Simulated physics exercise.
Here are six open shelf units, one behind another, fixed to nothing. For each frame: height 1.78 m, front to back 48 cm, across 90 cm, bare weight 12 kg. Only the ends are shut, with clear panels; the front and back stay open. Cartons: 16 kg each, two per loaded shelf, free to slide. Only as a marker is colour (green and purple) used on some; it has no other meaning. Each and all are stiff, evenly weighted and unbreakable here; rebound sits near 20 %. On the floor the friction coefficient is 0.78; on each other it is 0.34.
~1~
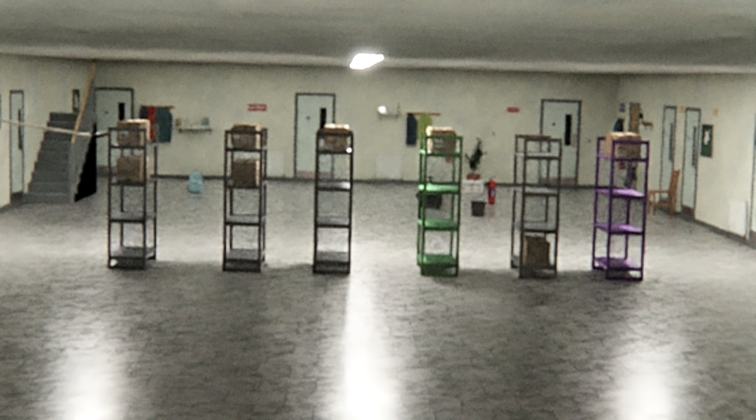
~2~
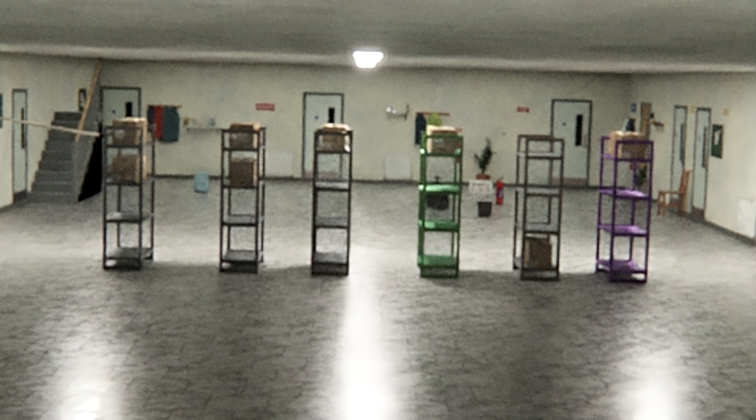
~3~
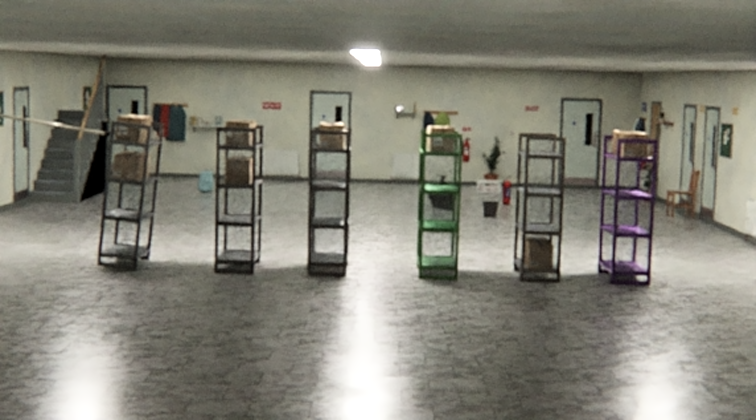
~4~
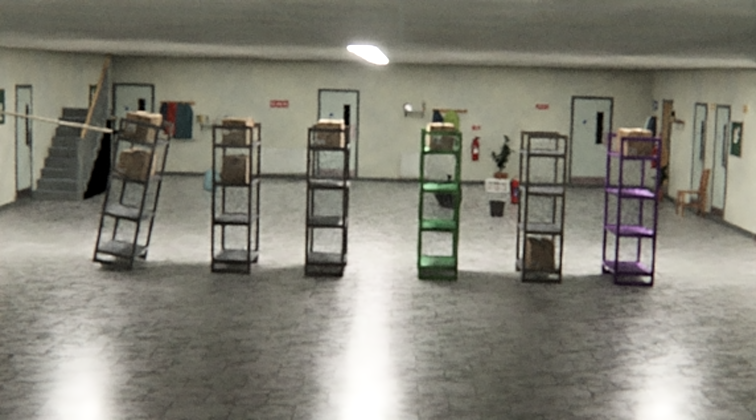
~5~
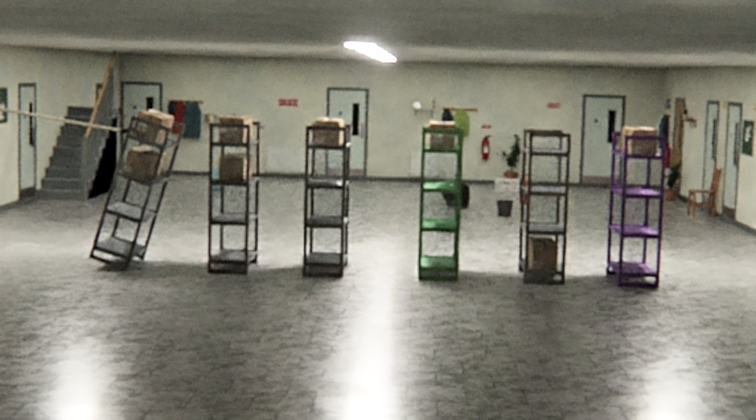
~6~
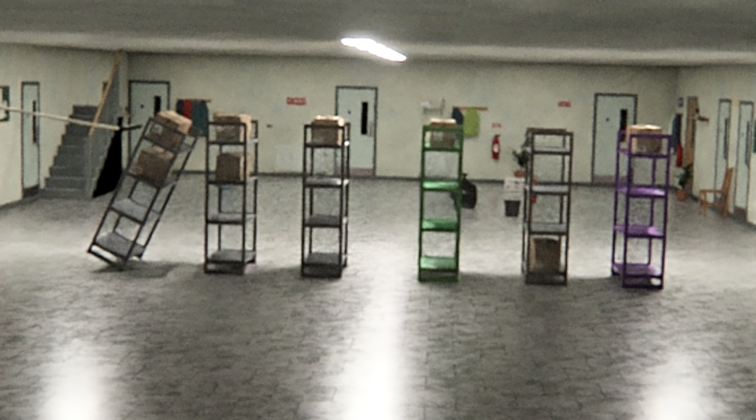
To begin with, six open shelf units stand upright in a row across a large tiled room, one green and one purple, as a thin pole reaches in from the left. The pole then pushes the leftmost unit, which tilts steadily rightward with its boxes, while the other five stay standing.
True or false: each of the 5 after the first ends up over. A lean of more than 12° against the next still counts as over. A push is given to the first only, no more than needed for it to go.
True.
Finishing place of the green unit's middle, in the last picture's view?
Somewhere around pixel (520, 234).
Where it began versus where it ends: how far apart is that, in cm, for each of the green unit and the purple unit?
Green 100, purple 140.
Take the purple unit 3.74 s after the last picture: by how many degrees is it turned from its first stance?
Some 70 degrees.
Then, 0.66 s on from the sixth picture, 4 cartons spilt or dropped; none of the 5 other units over, 1 disturbed.
Then, 1.52 s on from the sixth picture, 8 cartons spilt or dropped; 2 of the 5 other units over.
Then, 3.12 s on from the sixth picture, 12 cartons spilt or dropped; 5 of the 5 other units over; green unit tipped 54°; purple unit tipped 15°.
Then, 3.74 s on from the sixth picture, 16 cartons spilt or dropped; 5 of the 5 other units over; purple unit tipped 70°; green unit tipped 67°.
Finally, 16 cartons spilt or dropped; 5 of the 5 other units over; purple unit lying flat; green unit tipped 70°. Not one is left standing. Seen by the last camera, middles, purple unit near (743, 267), green unit near (520, 234).
